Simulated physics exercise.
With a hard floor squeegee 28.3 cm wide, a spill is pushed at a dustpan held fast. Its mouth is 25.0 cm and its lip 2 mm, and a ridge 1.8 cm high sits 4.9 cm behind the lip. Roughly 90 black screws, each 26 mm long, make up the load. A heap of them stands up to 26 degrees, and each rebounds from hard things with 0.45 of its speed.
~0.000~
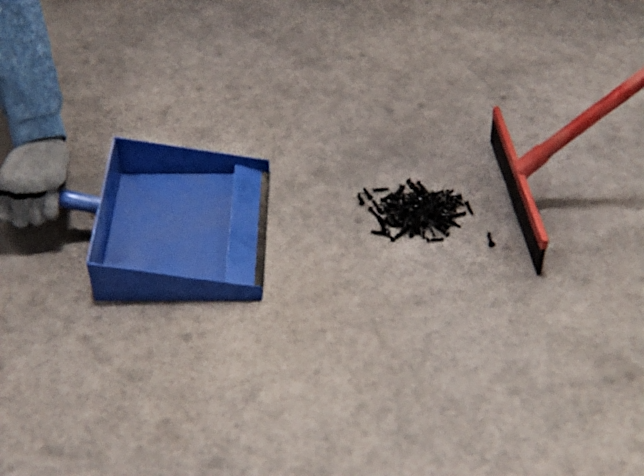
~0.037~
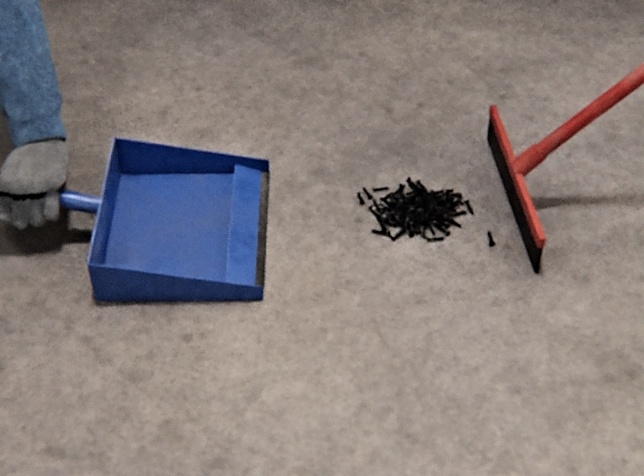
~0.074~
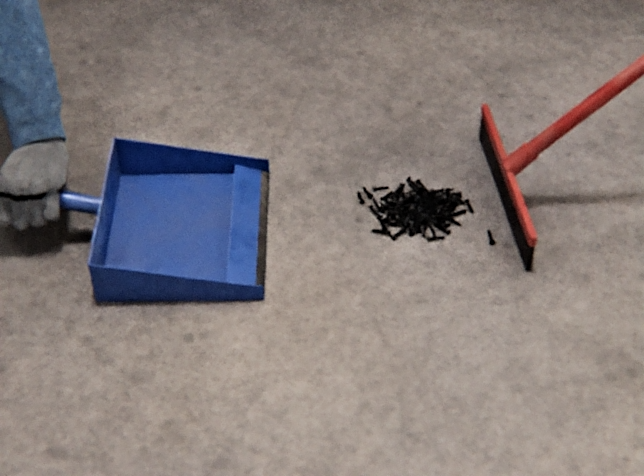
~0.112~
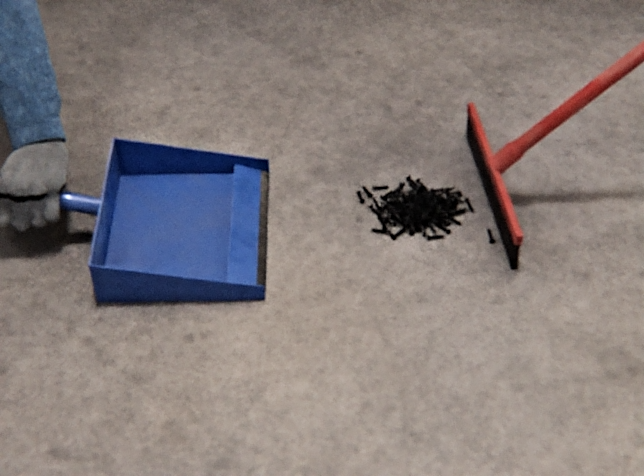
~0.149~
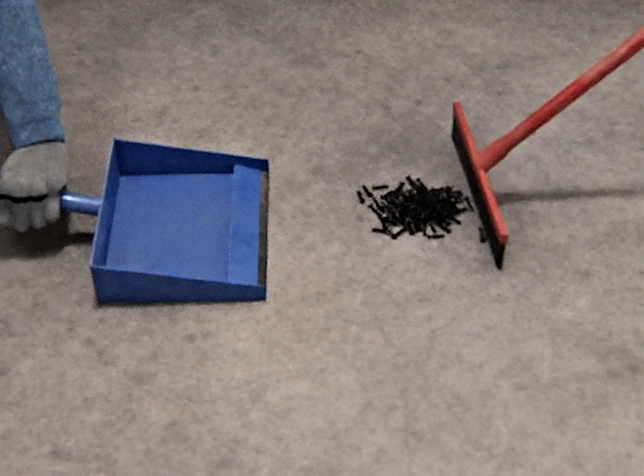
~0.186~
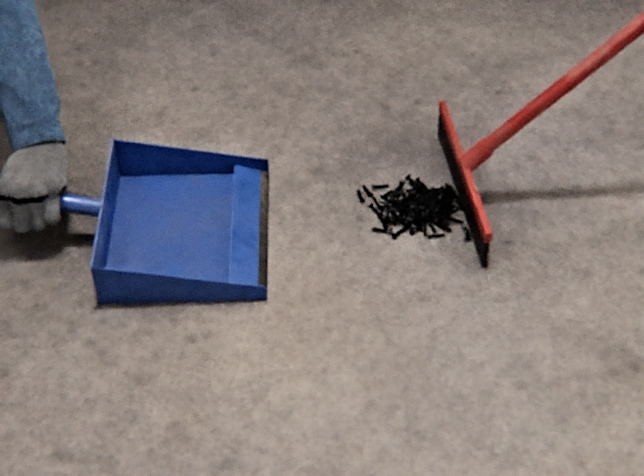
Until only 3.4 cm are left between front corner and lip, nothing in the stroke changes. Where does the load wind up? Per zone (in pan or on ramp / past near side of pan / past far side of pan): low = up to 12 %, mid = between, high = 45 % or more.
Pan - low, near side - low, far side - low.
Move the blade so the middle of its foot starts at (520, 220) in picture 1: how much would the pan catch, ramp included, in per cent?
Around 10 %.
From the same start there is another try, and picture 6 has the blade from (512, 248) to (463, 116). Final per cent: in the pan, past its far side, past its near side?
Final per cent - pan 5, far 0, near 0.
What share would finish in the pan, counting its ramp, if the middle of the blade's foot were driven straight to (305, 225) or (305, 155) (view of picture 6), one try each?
Some 15 in a hundred and 5 in a hundred.
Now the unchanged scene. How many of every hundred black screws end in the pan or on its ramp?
About 10 per cent.
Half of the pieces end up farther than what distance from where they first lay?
That distance is around 20 cm.
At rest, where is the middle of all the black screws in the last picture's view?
My guess is close to (283, 210).
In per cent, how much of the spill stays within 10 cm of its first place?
About 0 percent.
Then, at 0.39 s, middle of the blade 16 cm from the lip; 0 % over the lip, far side 0 %, near side 0 %.
After 0.53 s, middle of the blade 9 cm from the lip; 0 % over the lip, far side 5 %, near side 0 %.
After 0.79 s, middle of the blade 5 cm from the lip; 10 % over the lip, far side 5 %, near side 0 %.
By 1.9 s all is still; pan 10 %, near side 0 %, far side 5 %, in front of the lip or behind the blade 90 %.
